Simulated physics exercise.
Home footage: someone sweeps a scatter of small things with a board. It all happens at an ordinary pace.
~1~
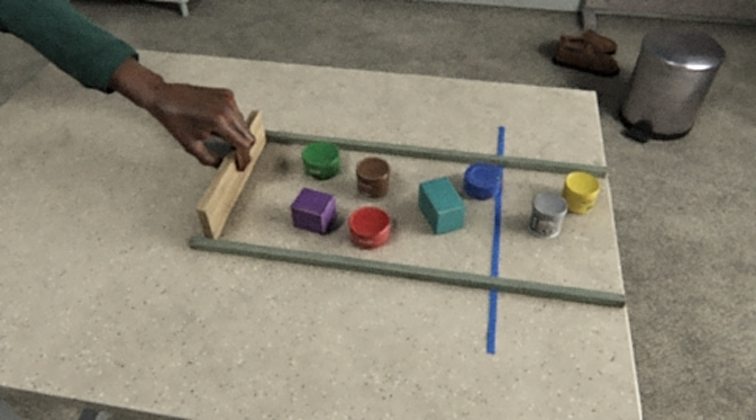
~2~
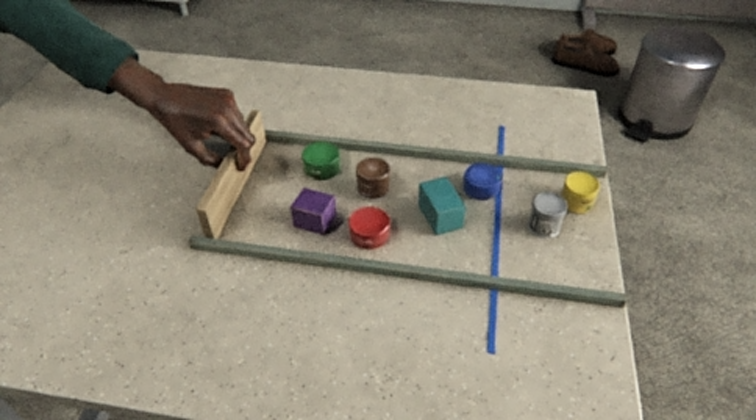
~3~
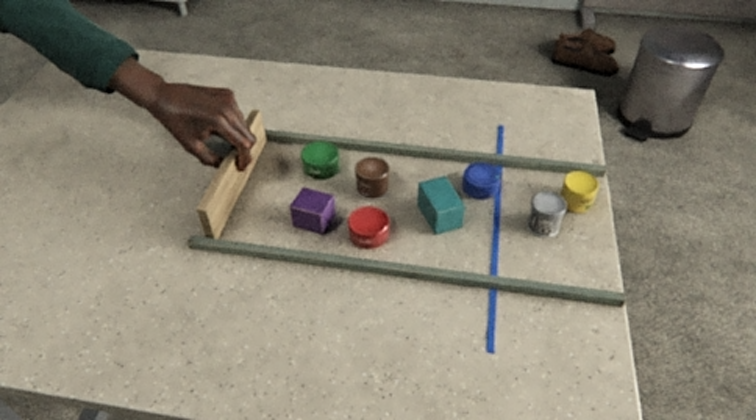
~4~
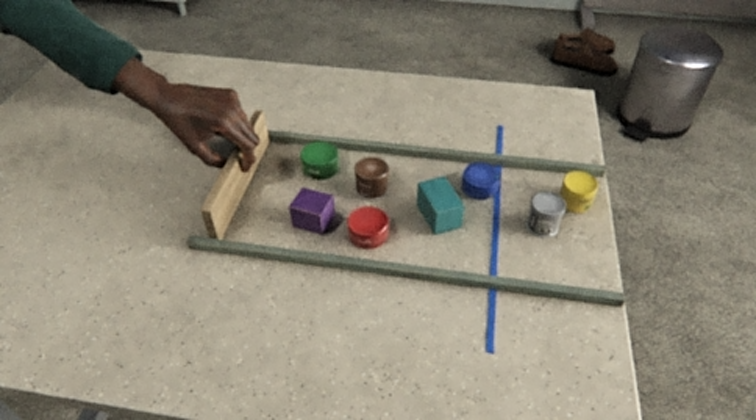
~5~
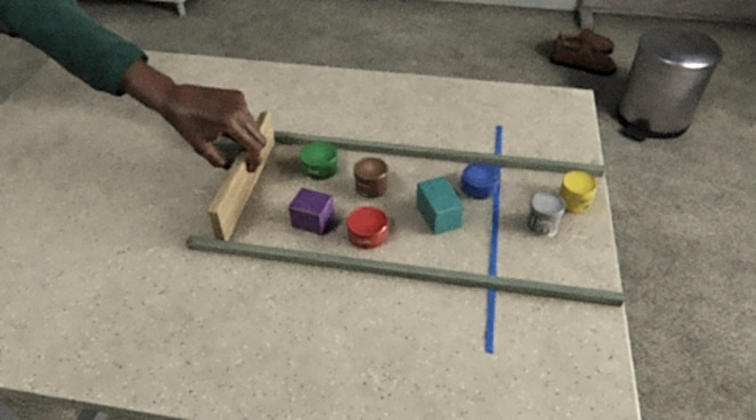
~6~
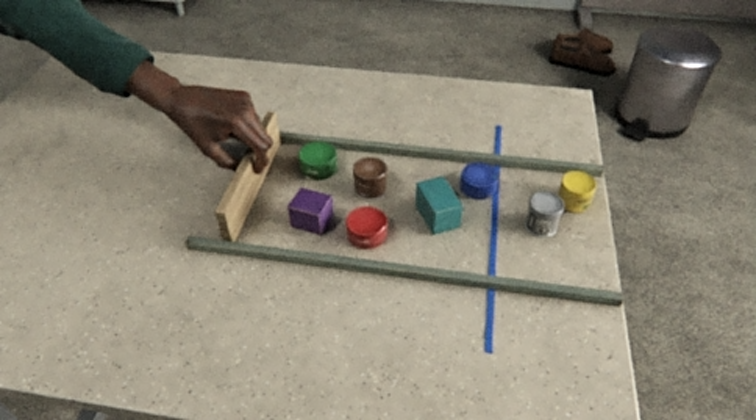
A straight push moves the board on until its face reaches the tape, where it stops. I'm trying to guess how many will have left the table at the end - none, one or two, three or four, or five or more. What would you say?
I would say none.
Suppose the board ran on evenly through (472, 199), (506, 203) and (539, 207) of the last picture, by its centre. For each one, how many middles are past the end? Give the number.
In order of the places given, that's 0, 0 and 2.
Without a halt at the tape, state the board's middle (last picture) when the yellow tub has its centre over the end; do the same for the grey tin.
The middle is at (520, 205) when it's the yellow tub, and at (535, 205) when it's the grey tin.
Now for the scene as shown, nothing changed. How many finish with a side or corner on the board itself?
It touches 3.
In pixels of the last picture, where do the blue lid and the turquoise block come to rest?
Look around (548, 192) for the first and around (545, 218) for the second.
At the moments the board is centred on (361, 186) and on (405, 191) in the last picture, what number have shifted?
Answer - first 4, then 5.
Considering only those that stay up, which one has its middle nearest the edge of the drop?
That is the yellow tub.
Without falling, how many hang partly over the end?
That comes to 0 of them.
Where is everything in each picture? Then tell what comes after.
Yellow tub (579, 193); grey tin (547, 216); blue lid (482, 182); board (235, 172); tape (498, 219), in the first picture.
Grey tin (547, 216); board (235, 171), in the second picture.
Blue lid (481, 181); purple block (313, 211), in the third picture.
Yellow tub (578, 192); brown tin (372, 179), in the fourth picture.
Grey tin (544, 215); turquoise block (439, 205), in the fifth picture.
Yellow tub (576, 192); grey tin (544, 215); blue lid (479, 181); board (251, 174); tape (495, 218), in the sixth picture.
Early on, none off yet; yellow tub at rest near (576, 192); grey tin at rest near (544, 215); blue lid at rest near (479, 181).
A while later, none off yet; yellow tub at rest near (576, 192); grey tin at rest near (544, 215); blue lid travelled about its own width near (503, 188).
Finally, the number that fall off is zero.
